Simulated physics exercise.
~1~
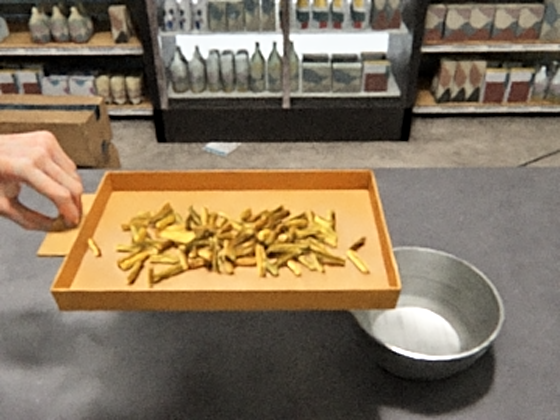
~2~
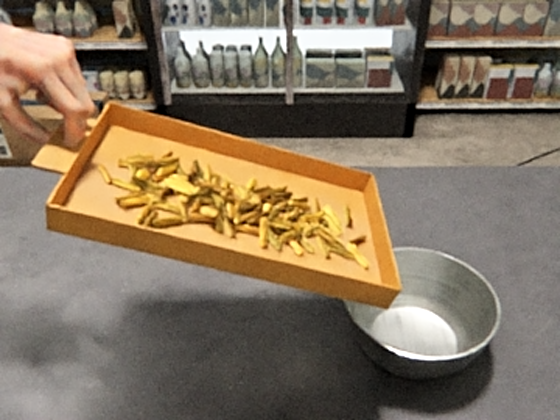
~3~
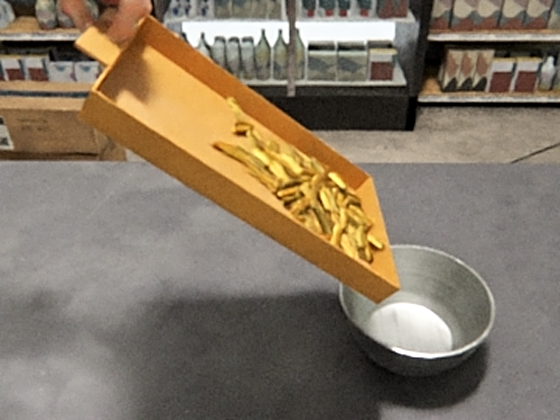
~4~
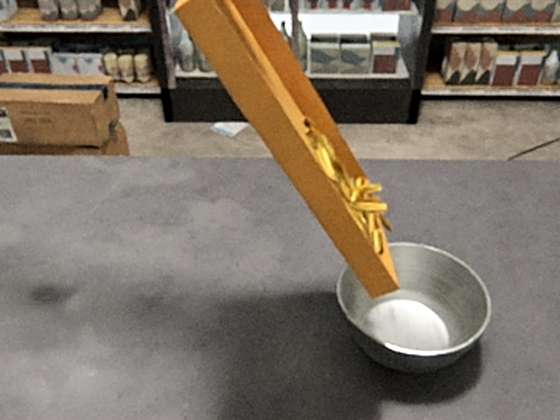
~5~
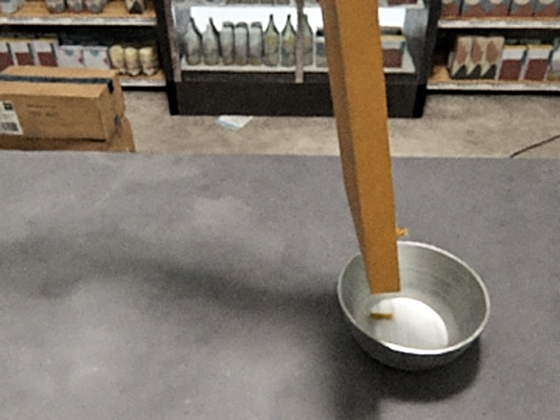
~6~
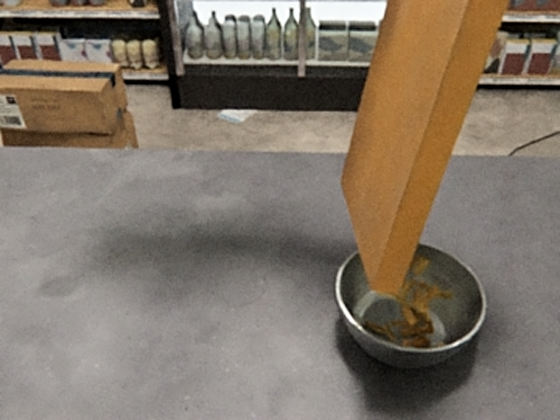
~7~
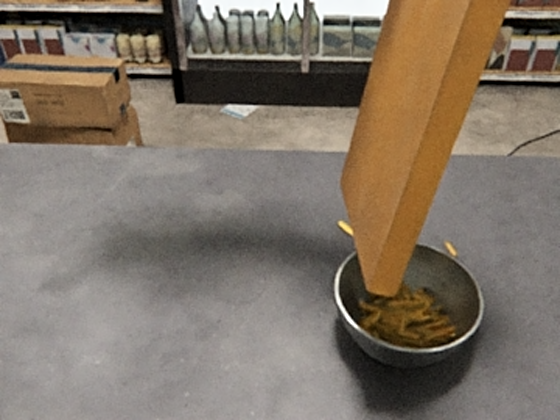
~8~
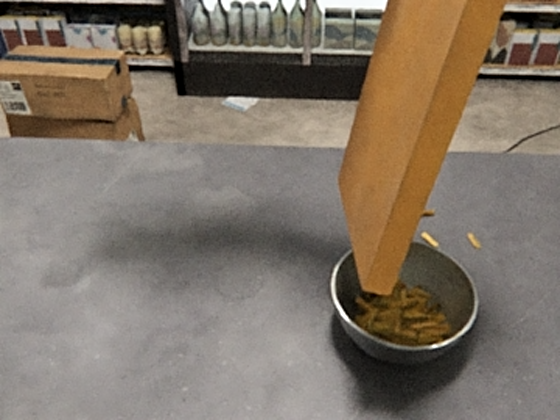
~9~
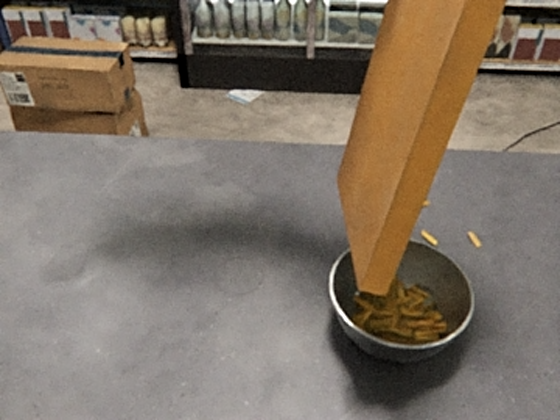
In a shop with lit shelves of bottles and boxes along the back, a dark grey counter is seen from slightly above, the view drifting gently sideways. A hand at the left holds an orange tray of short yellowish pasta pieces, with a silvery metal bowl standing at the right. The tray tips steadily toward the bowl, and the pieces slide down and bunch at its lower end. Once it stands steeply on end, they tumble into the bowl. The tray tilts just past upright and stops, leaving most pieces heaped inside and a few lying on the counter behind.
